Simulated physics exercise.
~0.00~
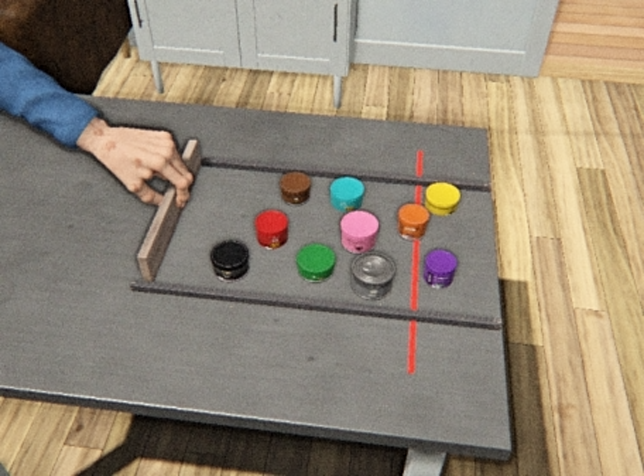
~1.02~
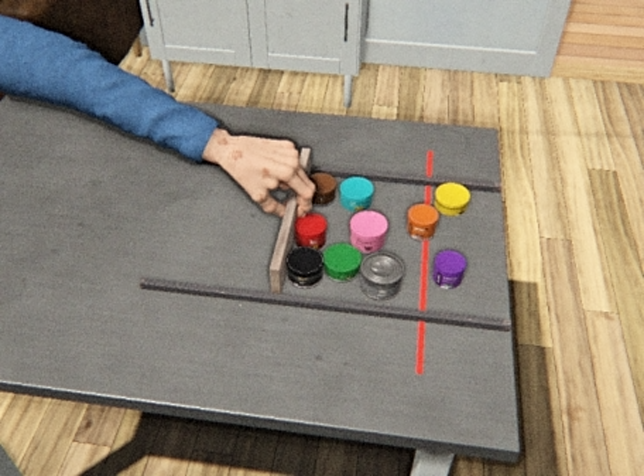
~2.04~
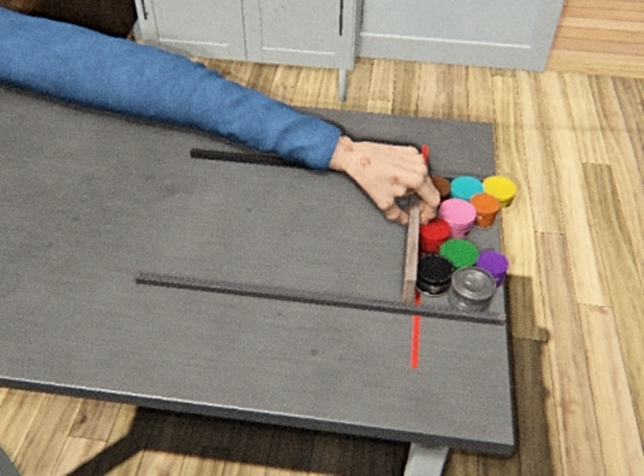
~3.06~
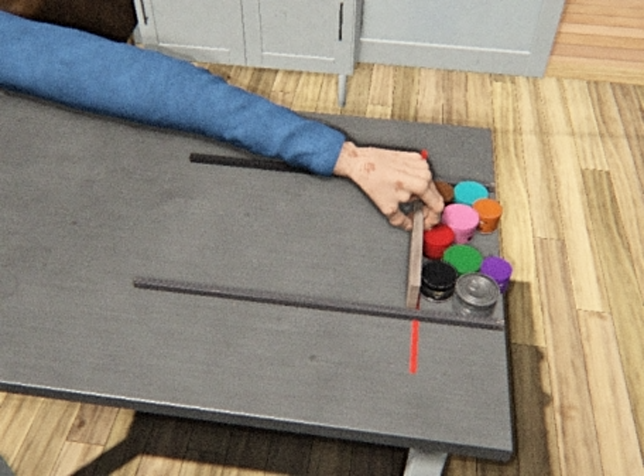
At first, a hand holds an upright board at the left of a channel on a grey table, with colourful little tubs scattered between it and the table's right end. A red line crosses the table near that end. The hand pushes the board to the right, and it gathers the black, red, green and brown tubs ahead of it. Pushed further, the board bunches all the tubs tightly together beyond the line, right up to the edge. Finally the board stops about at the red line, and the yellow tub has dropped off the end while the others stay crowded there.
